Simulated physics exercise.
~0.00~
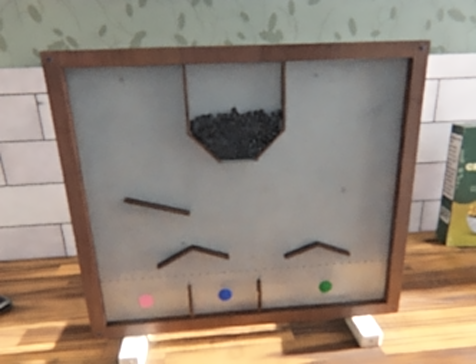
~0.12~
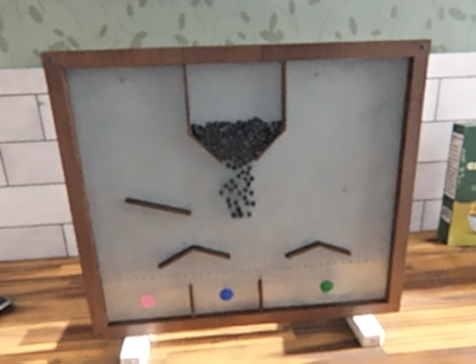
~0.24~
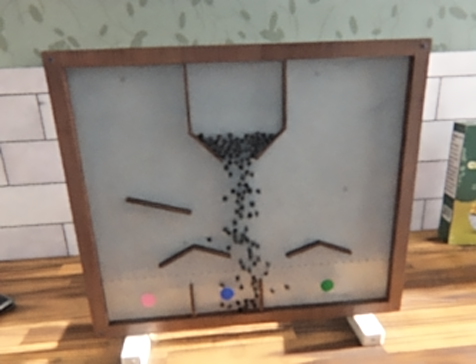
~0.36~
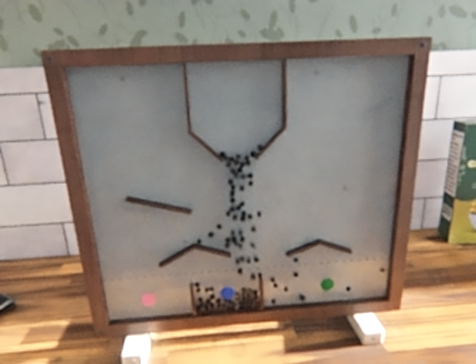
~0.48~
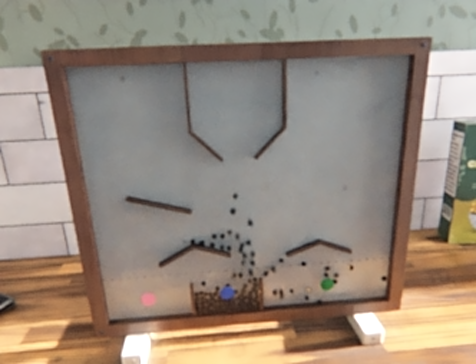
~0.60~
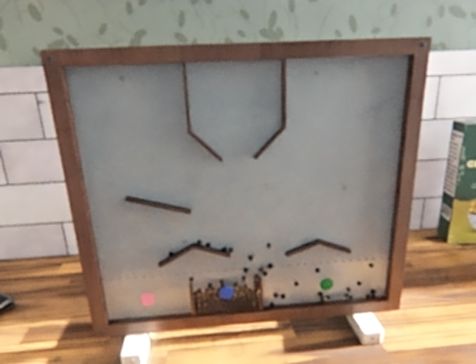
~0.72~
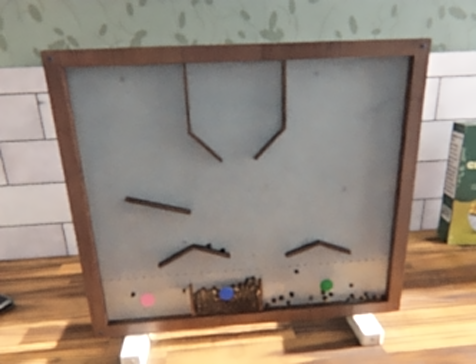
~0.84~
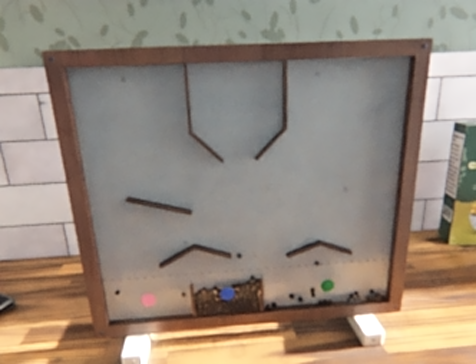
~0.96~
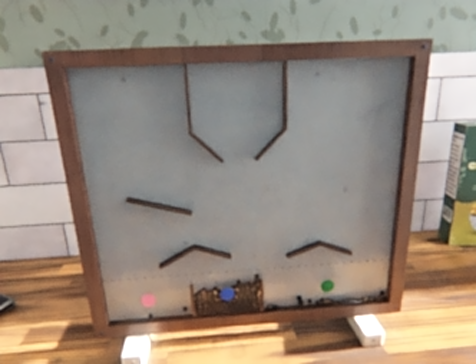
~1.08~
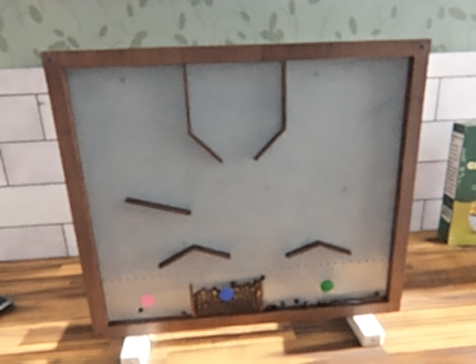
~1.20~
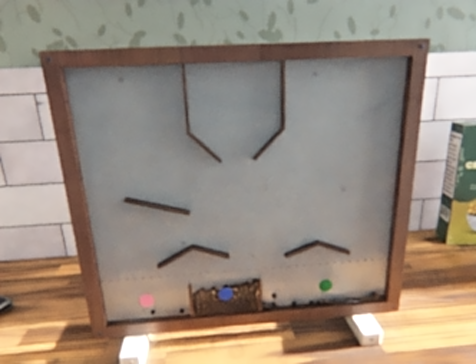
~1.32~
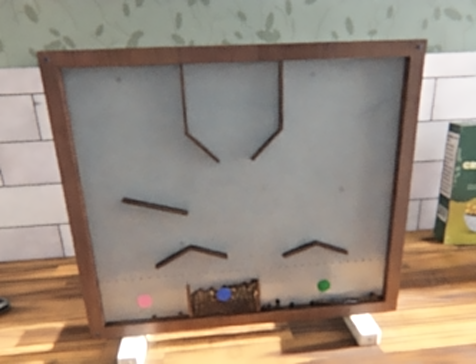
Wood-framed case releasing black beads from a central hopper, most filling the blue-dotted middle bin, others scattering and settling along the bottom.
